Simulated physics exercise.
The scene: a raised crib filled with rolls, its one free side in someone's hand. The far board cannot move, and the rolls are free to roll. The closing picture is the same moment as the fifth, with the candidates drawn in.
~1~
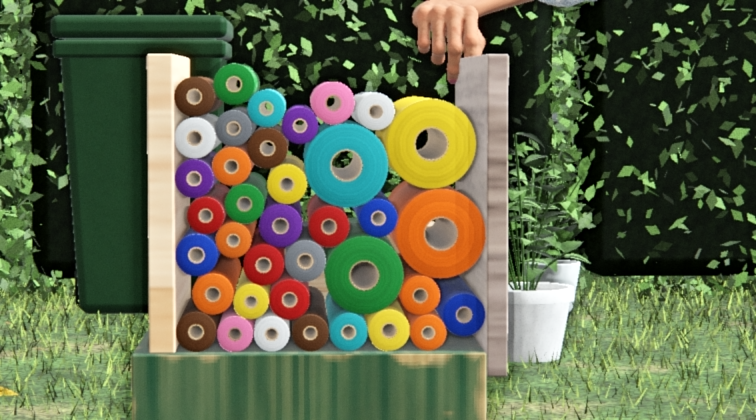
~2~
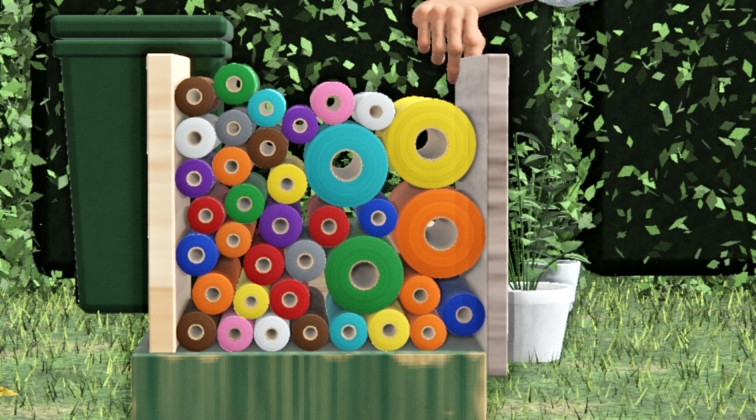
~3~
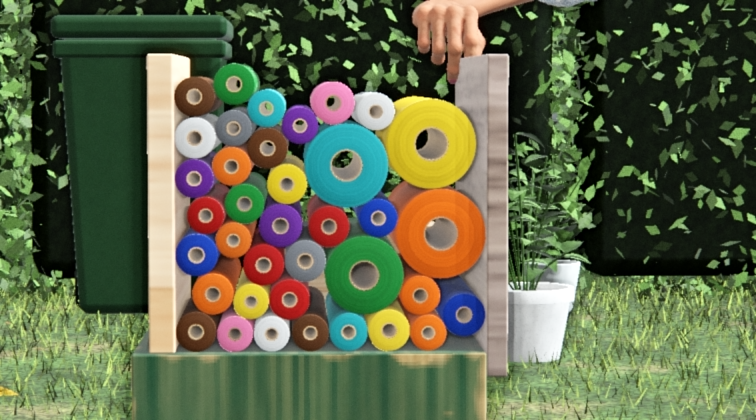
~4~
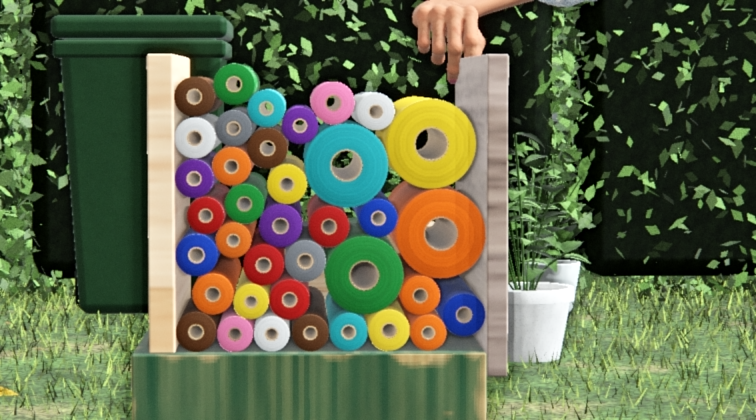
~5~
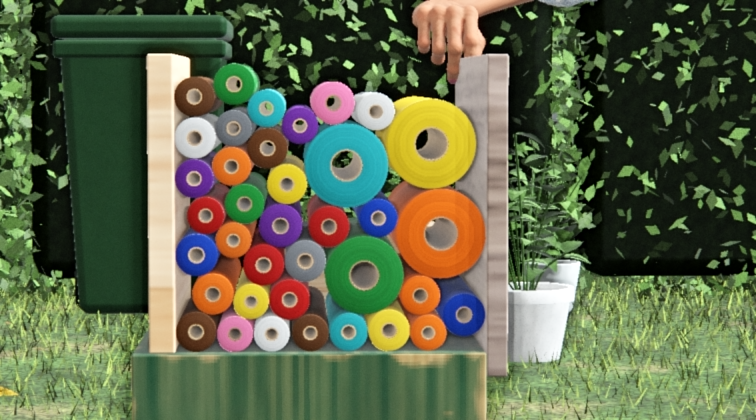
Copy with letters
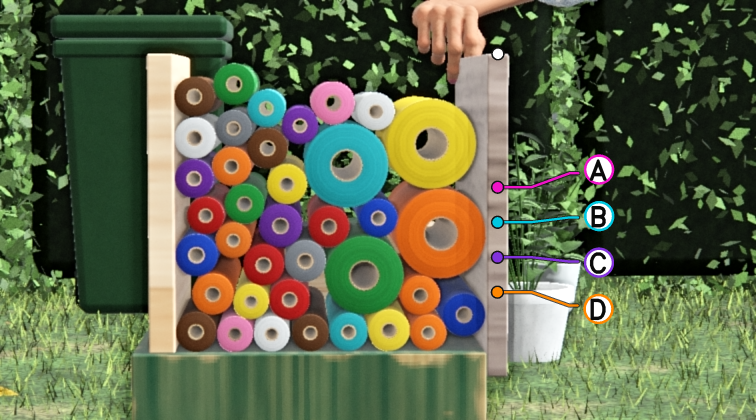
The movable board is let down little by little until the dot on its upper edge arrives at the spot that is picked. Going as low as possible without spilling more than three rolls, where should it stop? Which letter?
Mark D is as low as it can go.
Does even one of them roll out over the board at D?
Yes.
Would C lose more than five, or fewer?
It loses fewer than five.
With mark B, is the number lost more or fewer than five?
Fewer than five.
On the copy, A at (498, 187); B at (498, 222); C at (498, 257); D at (498, 293); the white dot at (498, 54).
On D. First, top of the board (486, 154).
Then, top of the board (486, 263).
Finally, top of the board (486, 291), two out over the board.
By contrast, A none out over the board; B two out over the board; C two out over the board.
